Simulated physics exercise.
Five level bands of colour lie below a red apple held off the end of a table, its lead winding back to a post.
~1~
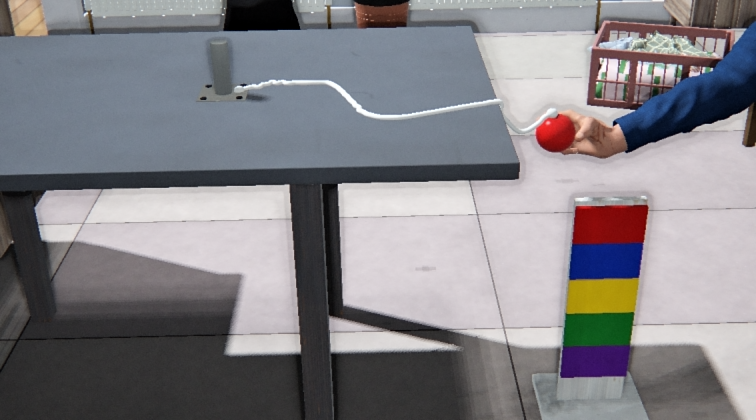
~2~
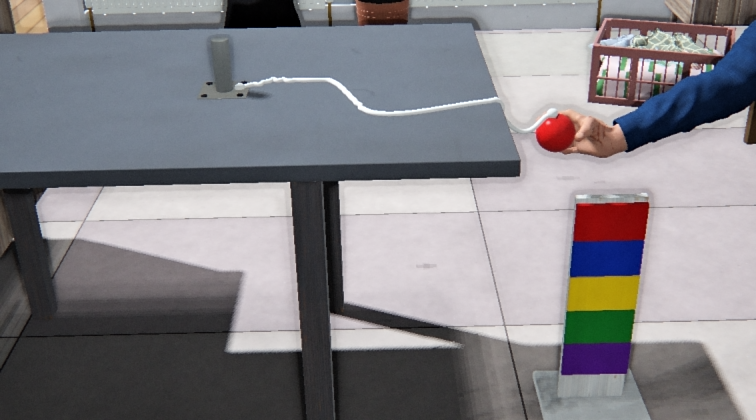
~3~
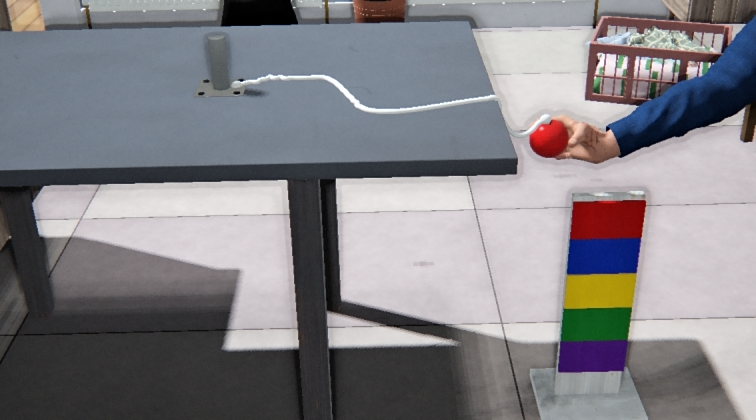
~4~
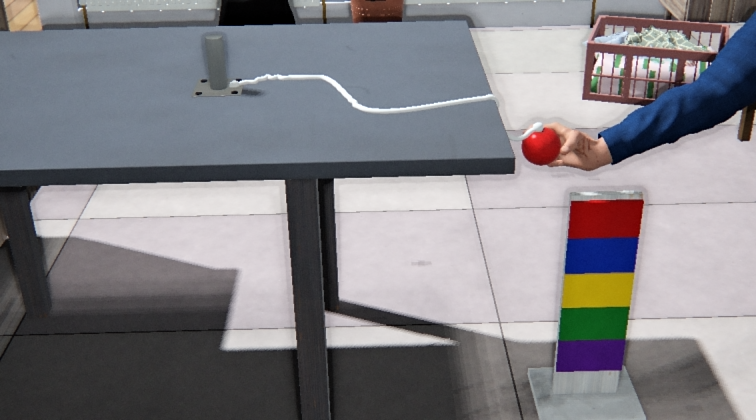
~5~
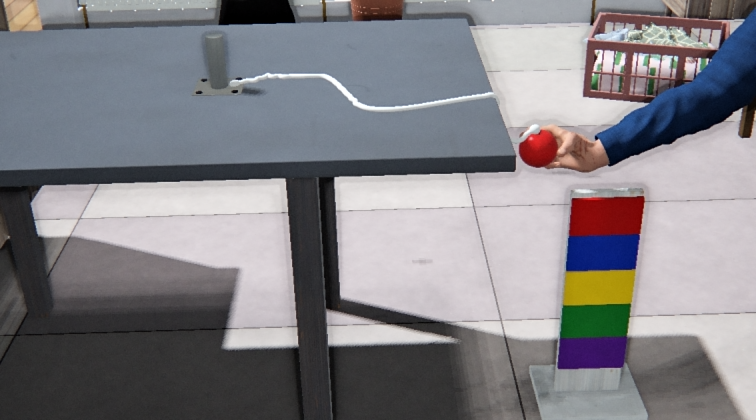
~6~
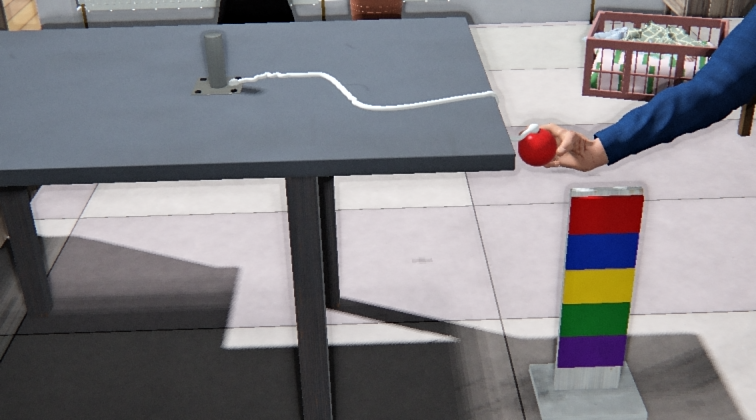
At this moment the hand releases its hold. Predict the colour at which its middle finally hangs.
Prediction: Blue.
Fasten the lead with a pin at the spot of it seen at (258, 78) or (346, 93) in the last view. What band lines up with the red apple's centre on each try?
Each in turn comes out as blue, red.
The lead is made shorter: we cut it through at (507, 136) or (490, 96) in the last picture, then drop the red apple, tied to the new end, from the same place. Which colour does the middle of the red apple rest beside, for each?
First try: Red; second try: None, it hangs higher.
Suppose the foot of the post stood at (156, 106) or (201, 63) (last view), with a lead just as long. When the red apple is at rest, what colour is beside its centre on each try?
Try one - red; try two - red.
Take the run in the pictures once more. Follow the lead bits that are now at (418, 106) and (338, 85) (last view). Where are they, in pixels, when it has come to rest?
First point (491, 91), second point (370, 86).
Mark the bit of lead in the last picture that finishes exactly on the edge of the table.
In the last picture it is at roughly (418, 106).
Soon after, apple near (514, 240); level with blue.
After that, apple near (468, 243); level with blue.
And then, apple near (476, 252); level with blue.
In the end, apple near (493, 251); level with blue. Its middle rests at the blue band.
